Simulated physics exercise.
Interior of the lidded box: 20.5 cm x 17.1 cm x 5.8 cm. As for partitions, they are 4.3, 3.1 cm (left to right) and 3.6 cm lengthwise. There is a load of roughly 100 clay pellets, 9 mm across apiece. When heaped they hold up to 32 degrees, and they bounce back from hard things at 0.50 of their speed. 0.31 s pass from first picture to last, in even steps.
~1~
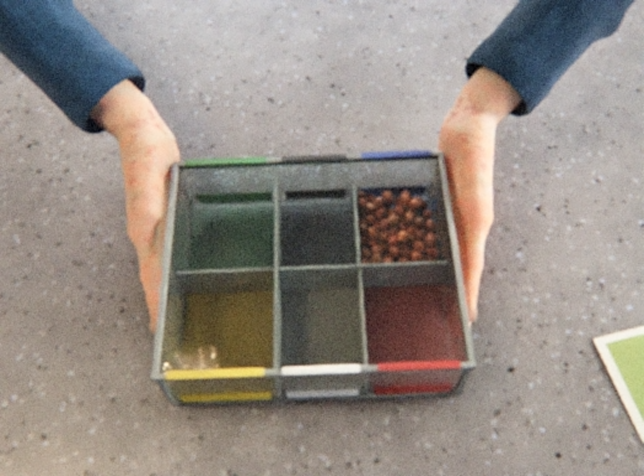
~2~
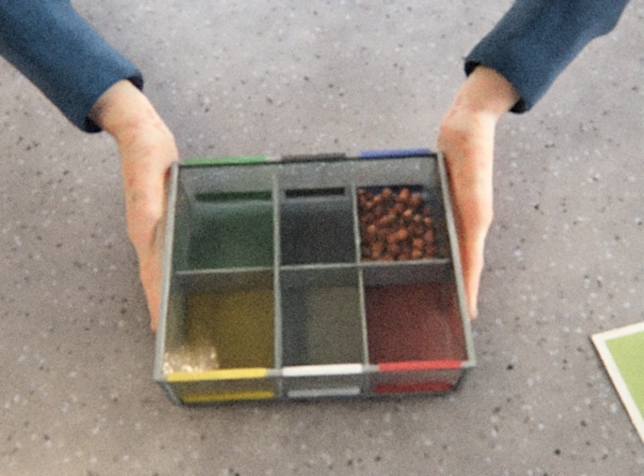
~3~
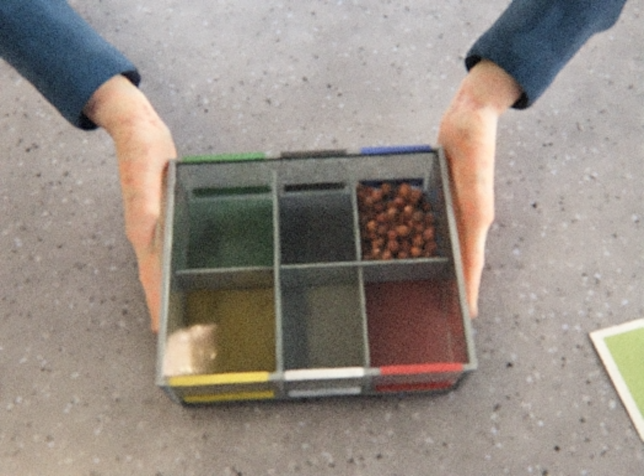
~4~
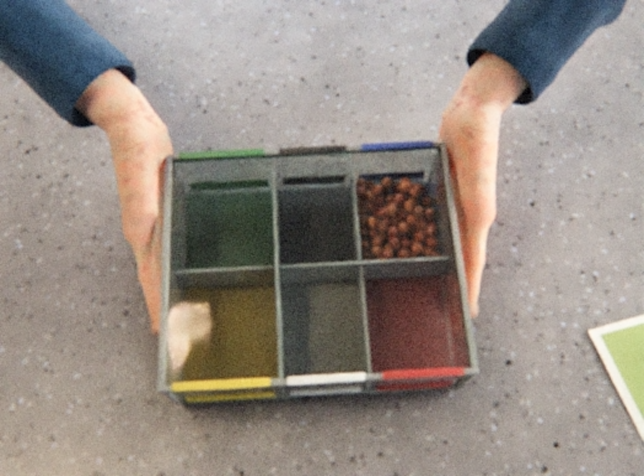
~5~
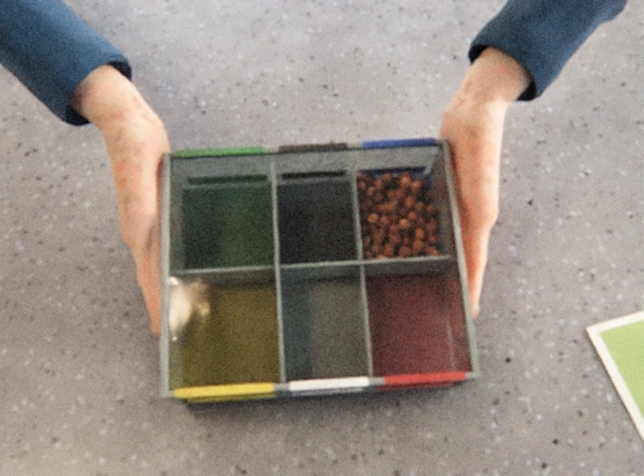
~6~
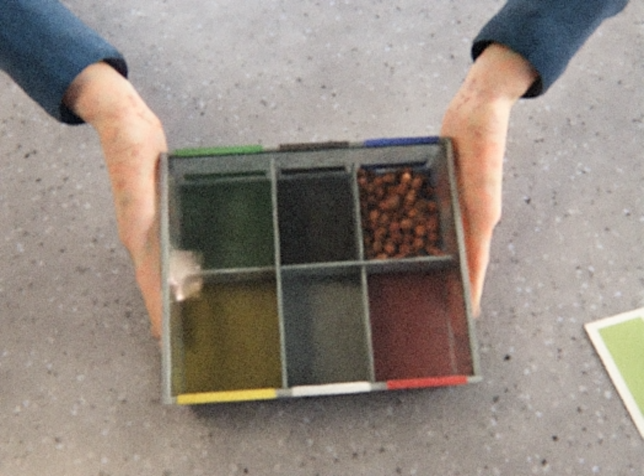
The video shows two hands holding a clear-lidded box with six coloured compartments, small brown pellets heaped in the blue one, and gradually tilting it slightly as a bright reflection slides up its left side; the pellets barely move.
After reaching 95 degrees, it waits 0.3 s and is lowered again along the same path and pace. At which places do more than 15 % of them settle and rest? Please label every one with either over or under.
Labels - red: Over; blue: Over; green: Under; yellow: Under; white: Under; black: Under.
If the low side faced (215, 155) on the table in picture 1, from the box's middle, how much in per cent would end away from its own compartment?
Estimate: Near 30 per cent.
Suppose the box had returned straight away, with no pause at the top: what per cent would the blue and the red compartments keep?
Blue 45; red 50.
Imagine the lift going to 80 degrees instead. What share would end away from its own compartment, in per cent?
That works out to close to 15 percent.
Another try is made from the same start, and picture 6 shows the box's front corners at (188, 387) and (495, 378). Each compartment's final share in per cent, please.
Red 50, blue 50, green 0, yellow 0, white 0, black 0.
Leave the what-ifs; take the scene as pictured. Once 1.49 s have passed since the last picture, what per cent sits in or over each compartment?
In per cent: Red 45, blue 55, green 0, yellow 0, white 0, black 0.
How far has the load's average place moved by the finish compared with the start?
Around 7.0 centimetres, start to finish.
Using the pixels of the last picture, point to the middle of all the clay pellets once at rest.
At about (410, 311).
Then, 1.49 s after the last picture, tilt 95 degrees; red 45 %, blue 55 %.
Then, 2.49 s after the last picture, tilt 47 degrees; red 50 %, blue 50 %.
Then, 3.47 s after the last picture, tilt 0 degrees; red 50 %, blue 50 %.
In the end, red 50 %, blue 50 %, green 0 %, yellow 0 %, white 0 %, black 0 %.
